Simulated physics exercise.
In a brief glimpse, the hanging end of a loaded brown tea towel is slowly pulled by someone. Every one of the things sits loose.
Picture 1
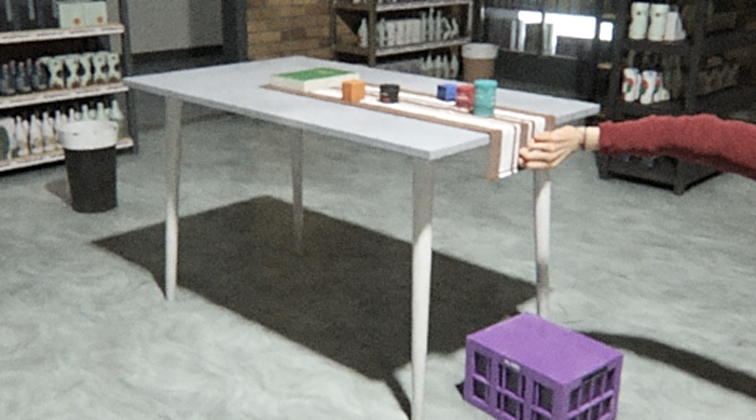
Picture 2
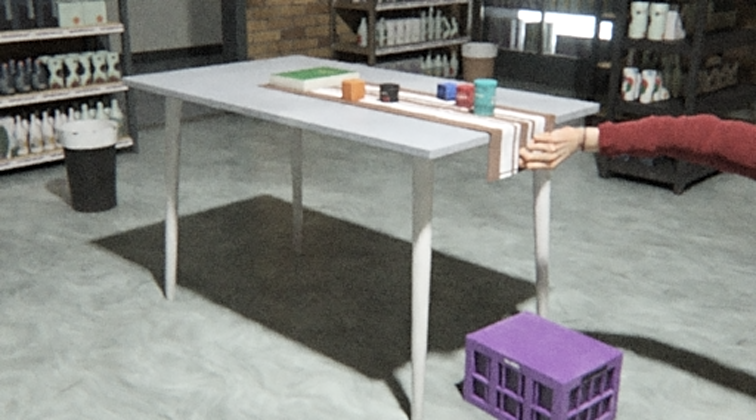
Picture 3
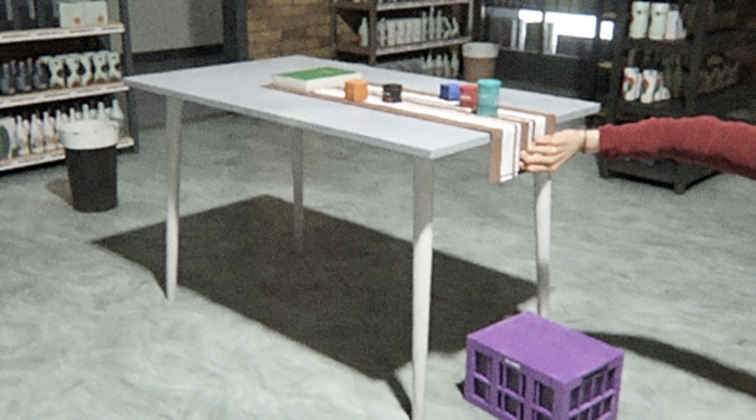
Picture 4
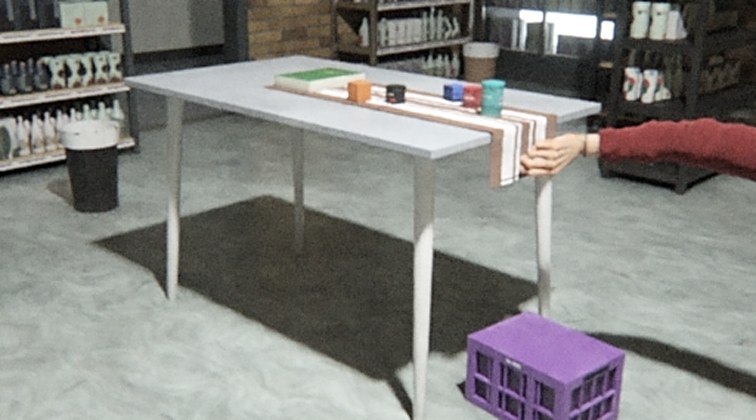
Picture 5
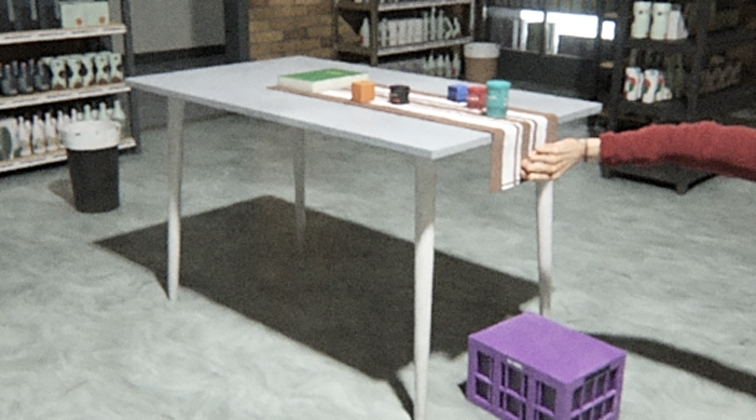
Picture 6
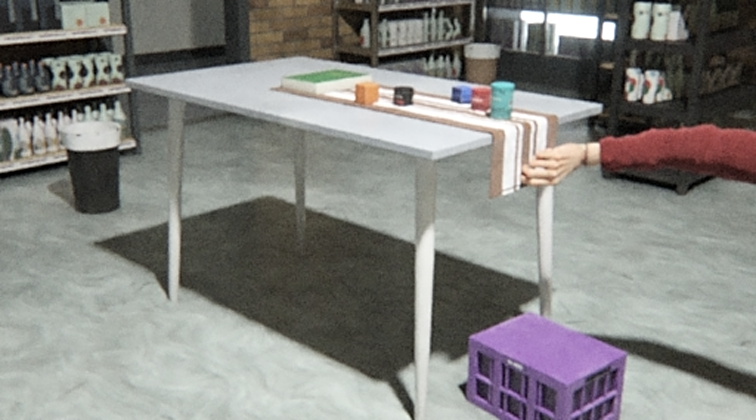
A striped brown and white cloth was tugged slowly by a hand at the right end of a table, its hanging edge creeping slightly lower while the small colourful objects on it shifted a little right.
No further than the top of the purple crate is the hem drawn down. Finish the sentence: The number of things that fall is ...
The number of things that fall is four.
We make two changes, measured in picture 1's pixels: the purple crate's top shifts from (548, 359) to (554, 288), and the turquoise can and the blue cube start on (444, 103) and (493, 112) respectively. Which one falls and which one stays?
The turquoise can stays put, the blue cube is lost.
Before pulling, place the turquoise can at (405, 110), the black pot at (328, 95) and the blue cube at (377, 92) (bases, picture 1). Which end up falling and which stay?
Turquoise can gone, black pot stays, blue cube stays.
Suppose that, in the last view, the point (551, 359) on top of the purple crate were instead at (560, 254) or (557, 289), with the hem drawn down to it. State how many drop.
We'd get 1 in the first case and 2 in the second.
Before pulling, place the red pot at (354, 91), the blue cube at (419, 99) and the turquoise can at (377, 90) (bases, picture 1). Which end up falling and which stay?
In the end the red pot is still on top, the blue cube is no longer on top, and the turquoise can is still on top.
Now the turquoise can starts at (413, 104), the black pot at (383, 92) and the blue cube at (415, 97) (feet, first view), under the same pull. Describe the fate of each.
Of these three, the turquoise can takes a tumble, the black pot rides it out, the blue cube takes a tumble.
Early on, hem near (522, 233); turquoise can gone.
Midway, hem near (520, 282); turquoise can and red pot gone.
Near the end, hem near (519, 316); turquoise can, red pot and blue cube gone.
Finally, hem on the crate; turquoise can, red pot, blue cube and black pot gone. The answer is four.
